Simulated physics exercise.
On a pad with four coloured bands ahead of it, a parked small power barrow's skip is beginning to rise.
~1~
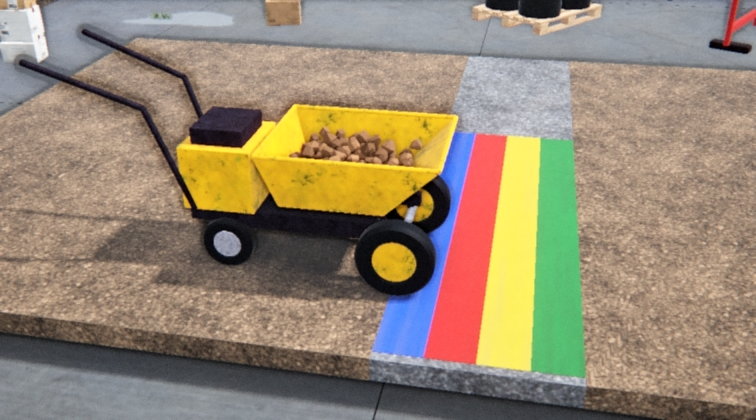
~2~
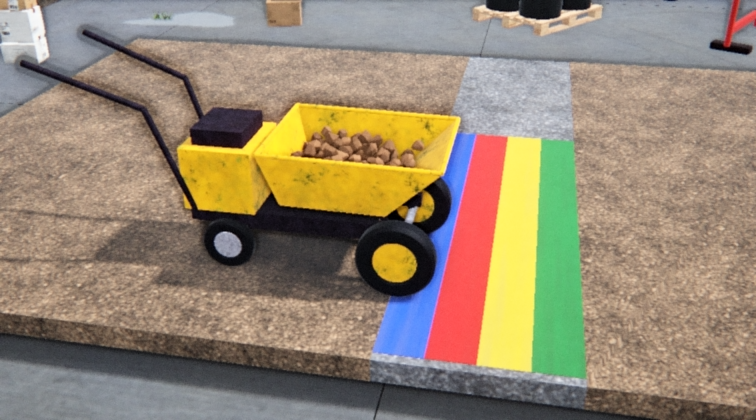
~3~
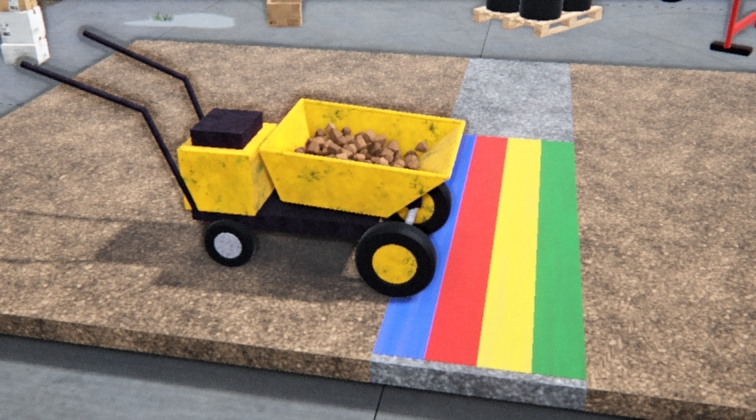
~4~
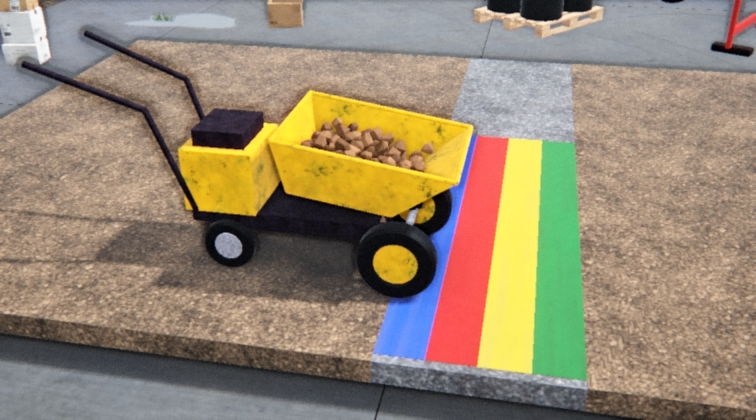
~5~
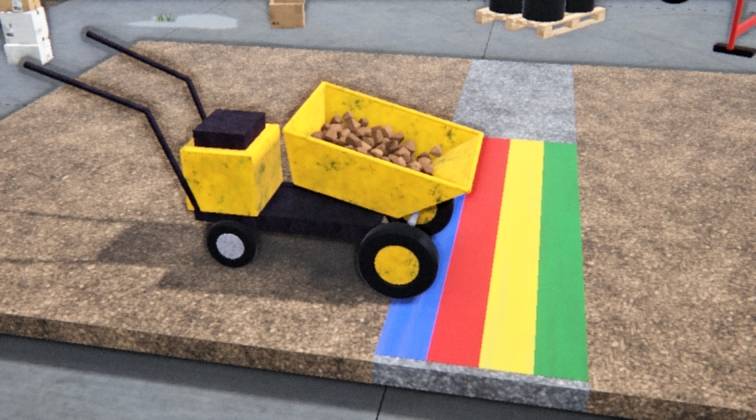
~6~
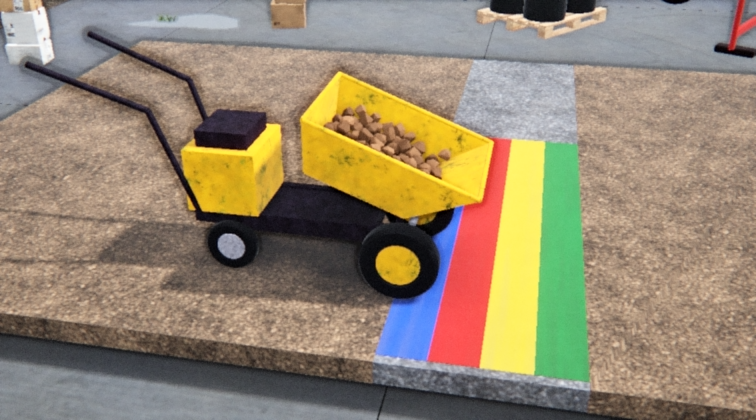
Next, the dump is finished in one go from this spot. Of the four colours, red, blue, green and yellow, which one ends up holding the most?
The green one holds the most.
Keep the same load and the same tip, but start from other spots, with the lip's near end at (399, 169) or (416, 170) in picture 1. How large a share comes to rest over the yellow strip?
Roughly 40 percent first, then roughly 40 percent.
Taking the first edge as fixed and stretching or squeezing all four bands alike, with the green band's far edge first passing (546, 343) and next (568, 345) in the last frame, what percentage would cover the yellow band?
0 per cent, then 10 per cent, roughly.
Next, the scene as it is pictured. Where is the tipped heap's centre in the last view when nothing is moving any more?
I'd place the middle at about (566, 280).
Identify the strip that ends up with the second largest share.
Following the top strip comes the yellow one.
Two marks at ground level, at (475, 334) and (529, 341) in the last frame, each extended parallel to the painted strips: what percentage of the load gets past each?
I'd say some 90 in a hundred, and after that 70 in a hundred.
Shortly afterwards, skip tipped steeply; the whole lot in the skip.
Next, skip tipped right over; near half in the skip; near a quarter over the yellow strip; near a quarter over the green strip; only a few off the paint.
Some moments later, skip tipped right over; a little in the skip; only a few over the red strip; near a quarter over the yellow strip; near a third over the green strip; near a third off the paint.
In the end, skip tipped right over; a little in the skip; none at all over the blue strip; only a few over the red strip; near a quarter over the yellow strip; near a third over the green strip; near a third off the paint.
